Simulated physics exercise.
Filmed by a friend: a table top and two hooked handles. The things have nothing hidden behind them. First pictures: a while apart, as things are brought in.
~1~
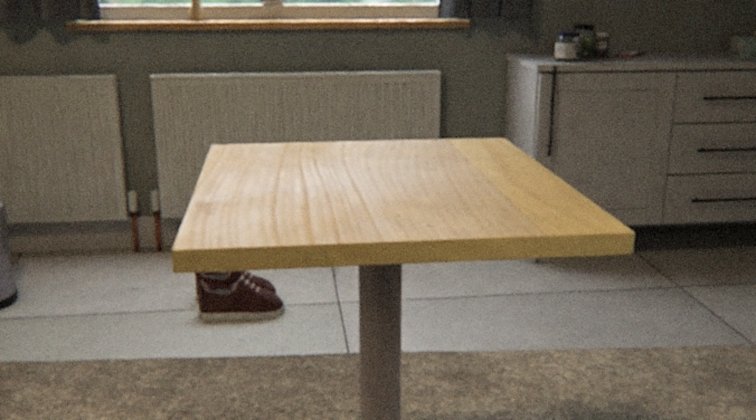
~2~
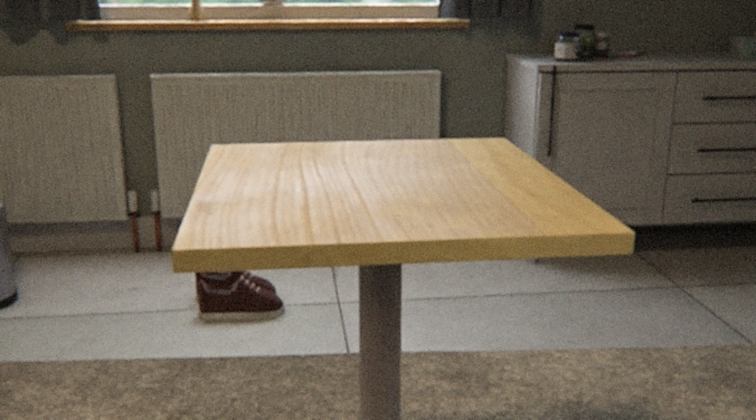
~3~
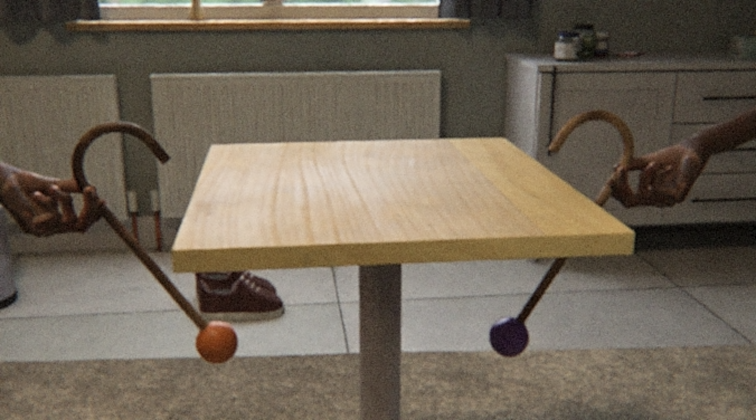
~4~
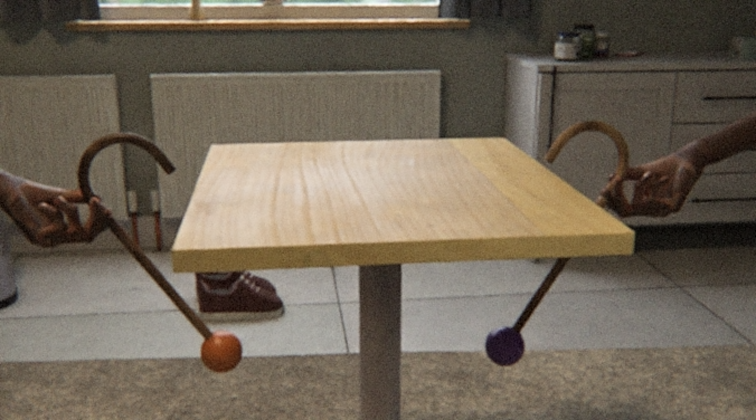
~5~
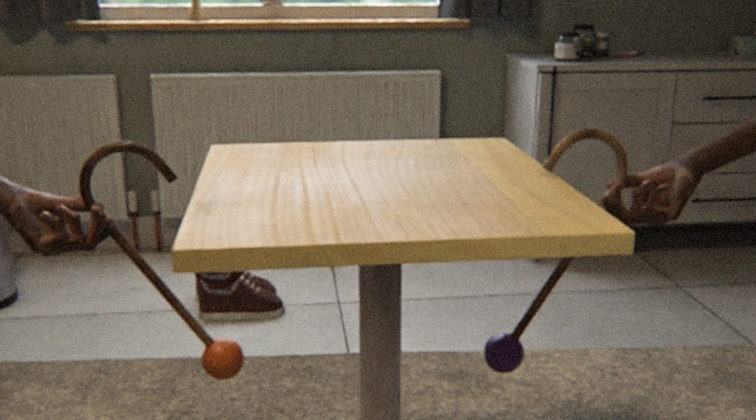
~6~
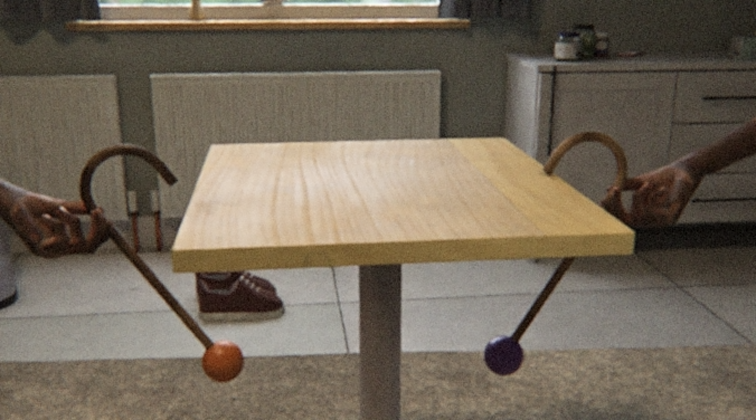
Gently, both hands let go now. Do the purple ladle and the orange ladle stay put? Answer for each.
In the end, the purple ladle stays put, the orange ladle comes down.
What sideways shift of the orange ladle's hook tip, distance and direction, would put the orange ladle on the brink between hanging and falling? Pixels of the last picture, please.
Roughly 24 pixels to the right.
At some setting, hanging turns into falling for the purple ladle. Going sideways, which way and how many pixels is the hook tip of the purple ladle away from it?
Rightward, near 8 pixels.
Then, 0.40 s past the last view, purple ladle at rest near (543, 254); orange ladle come down.
Finally, the purple ladle hangs from the table, near (542, 254); the orange ladle slips off.
